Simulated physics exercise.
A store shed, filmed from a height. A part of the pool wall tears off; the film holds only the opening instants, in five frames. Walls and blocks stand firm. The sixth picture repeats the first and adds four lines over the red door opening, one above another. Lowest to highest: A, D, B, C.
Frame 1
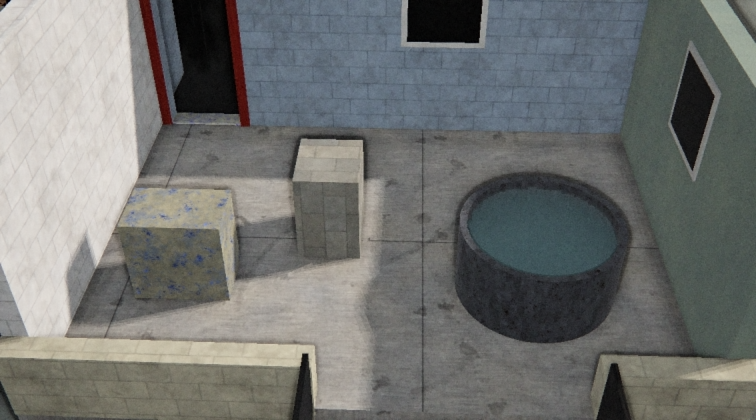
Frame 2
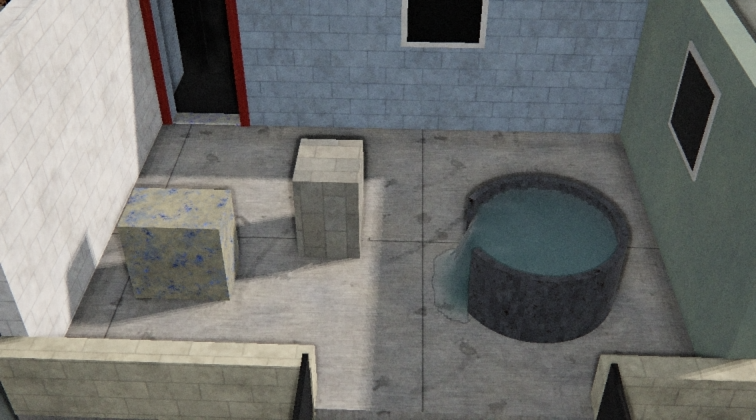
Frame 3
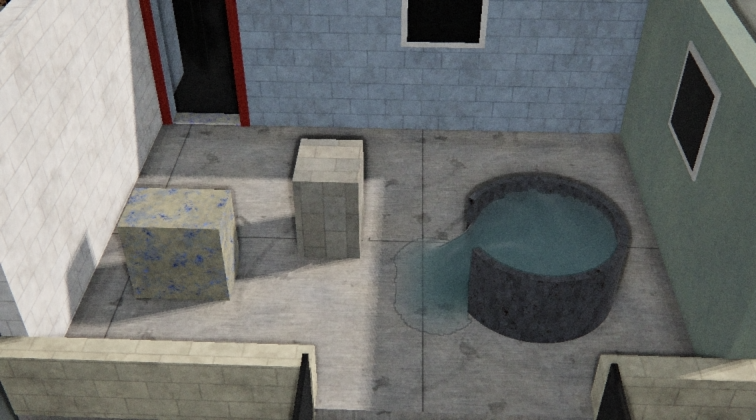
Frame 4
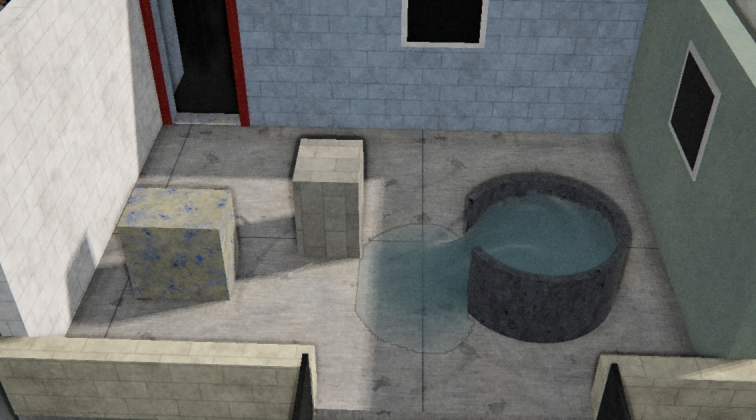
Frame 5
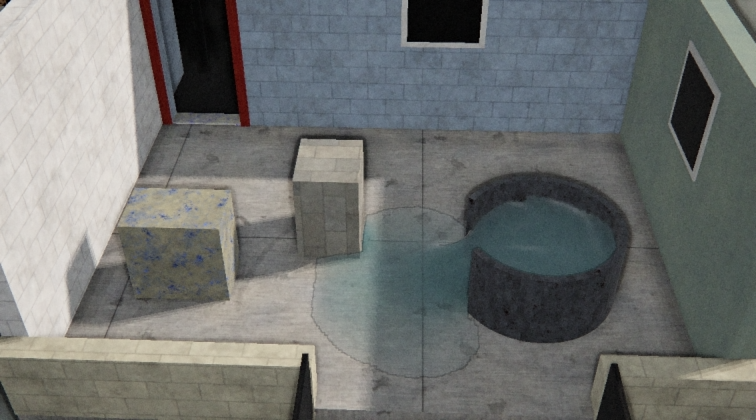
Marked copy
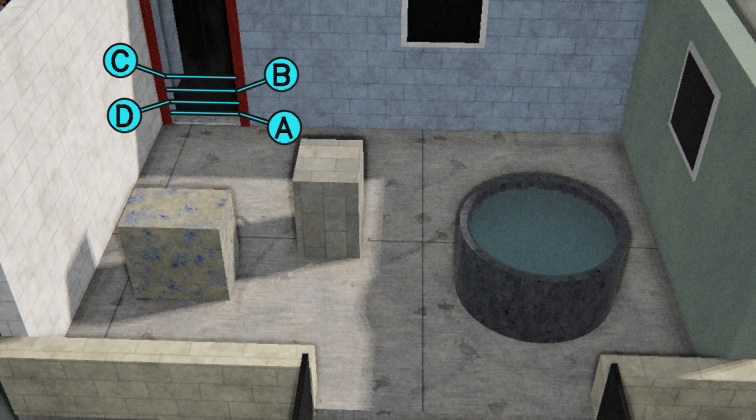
Water pours through a gap that opens in the left side of a round, dark stone pool, spreading leftward across the grey paved ground in a widening, shallow sheet that reaches the foot of a pale upright block.
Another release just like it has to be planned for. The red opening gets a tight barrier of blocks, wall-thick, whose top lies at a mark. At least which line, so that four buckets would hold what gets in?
That is mark A.
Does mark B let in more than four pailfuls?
No.
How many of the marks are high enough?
All of them.
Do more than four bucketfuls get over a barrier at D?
No, that is safe.
In cyan, A at (205, 113); B at (202, 90); C at (200, 76); D at (203, 102); from the bottom up A, D, B, C.
For mark A, a splash gets over, under a bucket.
For mark B, nothing gets over.
For mark C, nothing gets over.
For mark D, nothing gets over.
